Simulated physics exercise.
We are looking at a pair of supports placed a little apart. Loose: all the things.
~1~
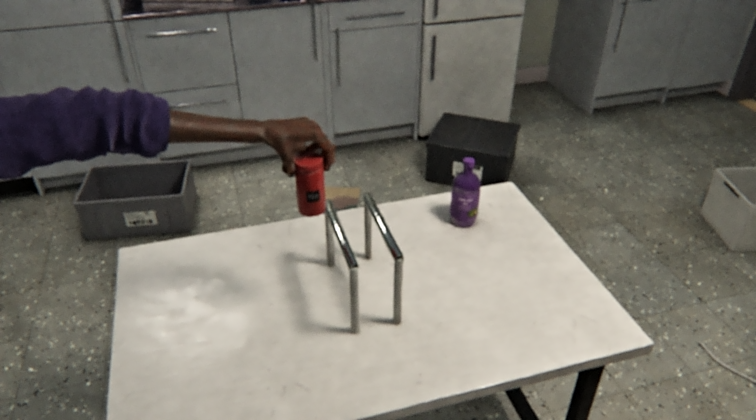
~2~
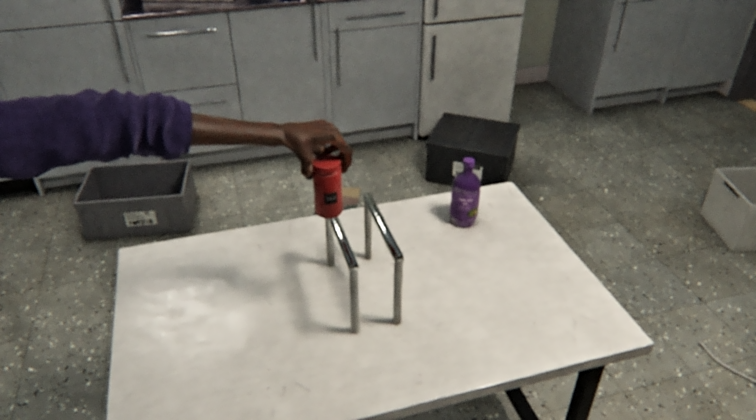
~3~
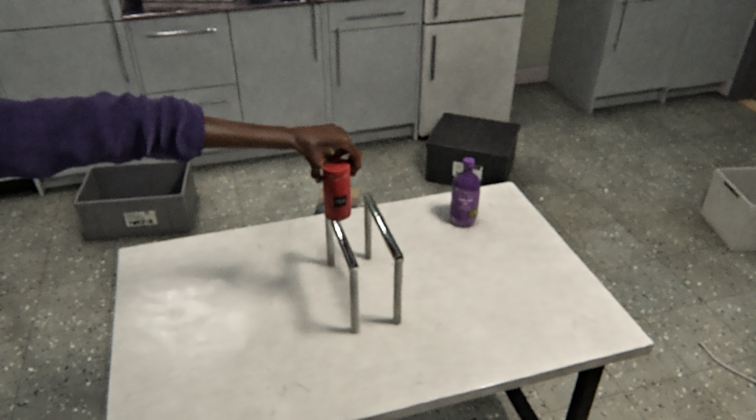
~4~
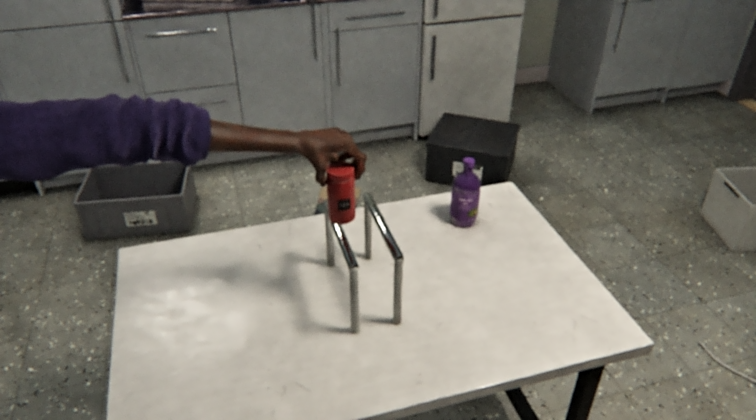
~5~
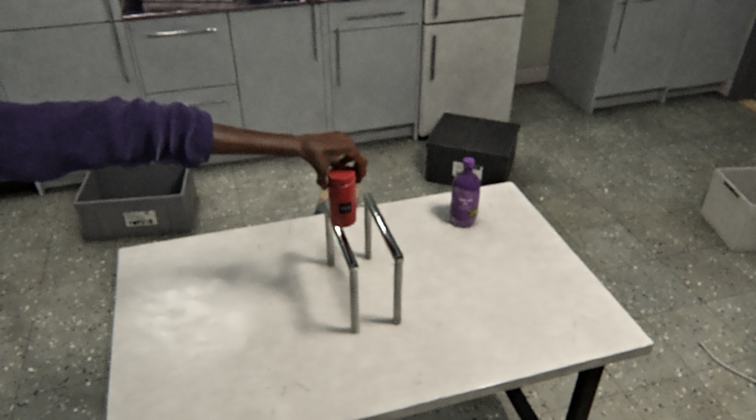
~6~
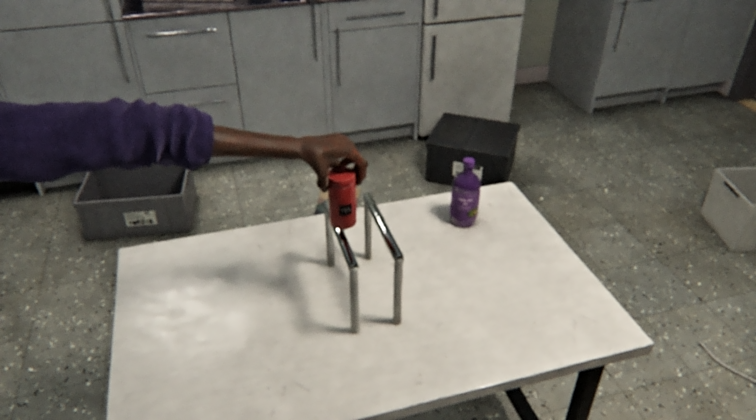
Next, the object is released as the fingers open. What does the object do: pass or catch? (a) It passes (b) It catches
Answer: B.
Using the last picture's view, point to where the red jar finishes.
At about (369, 217).
Then, 0.30 s later than the last frame, red jar tilted by 19° near (352, 206).
Then, 0.40 s later than the last frame, red jar tilted by 59° near (367, 215).
When it is over, lying over on the stand or table, red jar; purple bottle as before. End places, in pixels of the last picture, red jar near (369, 217). The jar lodges.
